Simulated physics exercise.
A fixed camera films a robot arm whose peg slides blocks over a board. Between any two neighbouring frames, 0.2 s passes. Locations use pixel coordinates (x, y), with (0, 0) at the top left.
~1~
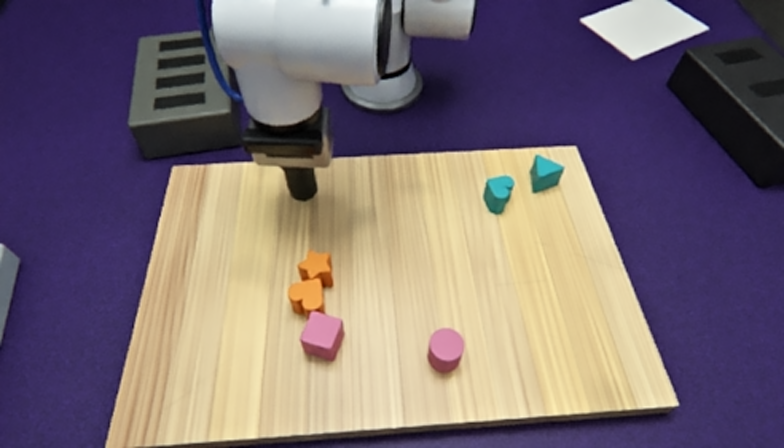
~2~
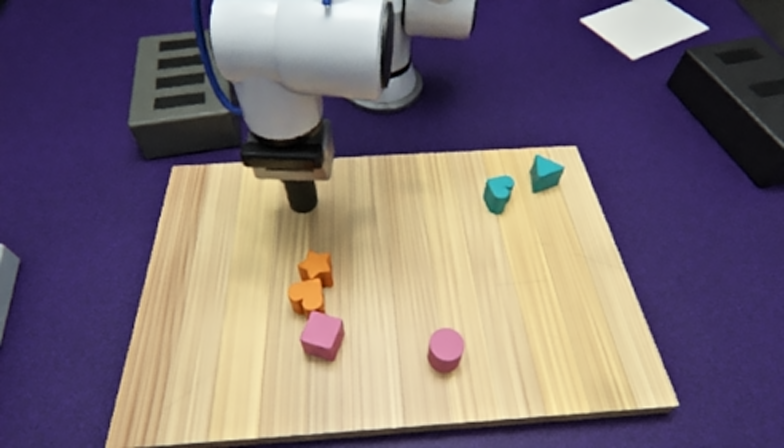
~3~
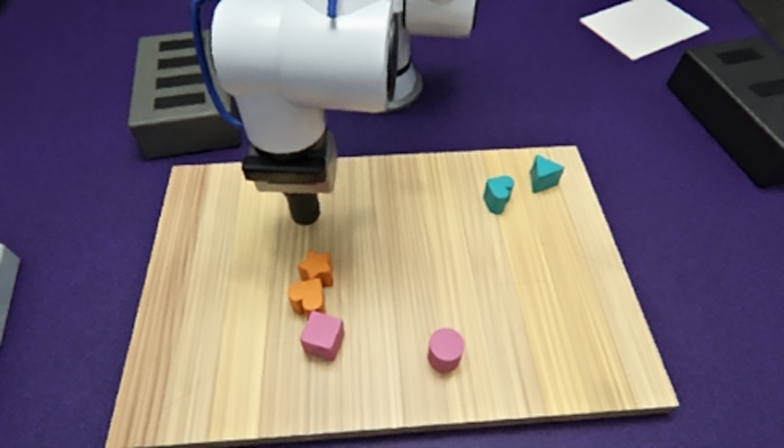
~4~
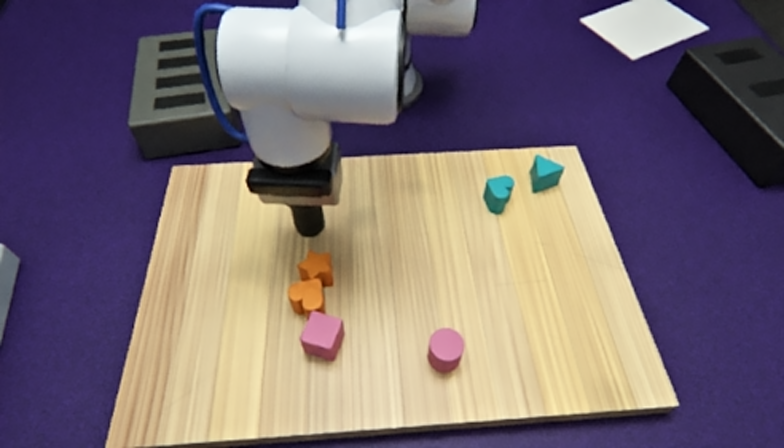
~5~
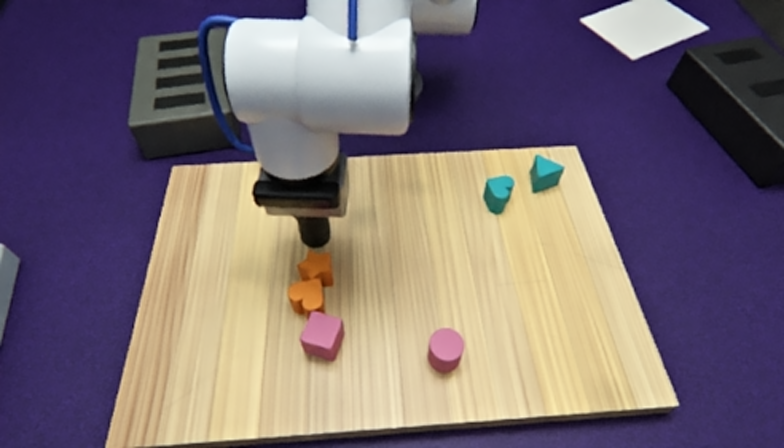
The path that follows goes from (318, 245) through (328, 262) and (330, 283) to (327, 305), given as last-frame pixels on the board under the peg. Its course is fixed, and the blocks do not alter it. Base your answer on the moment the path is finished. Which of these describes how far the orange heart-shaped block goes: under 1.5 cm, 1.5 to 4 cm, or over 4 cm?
Distance: More than 4 cm.
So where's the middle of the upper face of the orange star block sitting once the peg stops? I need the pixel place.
Its top centre lands on (312, 317).
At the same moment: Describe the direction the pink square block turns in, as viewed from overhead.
From overhead, the rotation is counterclockwise.
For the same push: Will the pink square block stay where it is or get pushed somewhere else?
It is shifted.
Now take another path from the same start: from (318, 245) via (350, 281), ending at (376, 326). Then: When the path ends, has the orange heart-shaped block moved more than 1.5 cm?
I'd say no.
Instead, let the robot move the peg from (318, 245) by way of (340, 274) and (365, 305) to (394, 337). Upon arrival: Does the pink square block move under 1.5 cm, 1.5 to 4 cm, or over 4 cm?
Shift: Under 1.5 cm.
What follows on the original path. Halfway along, peg at (329, 264); orange heart-shaped block at (301, 309), turned 30° clockwise; orange star block at (318, 281); pink square block at (318, 339), turned 35° anticlockwise.
At the end, peg at (325, 298); orange heart-shaped block at (282, 330), turned 65° clockwise; orange star block at (312, 317); pink square block at (315, 349), turned 50° anticlockwise.
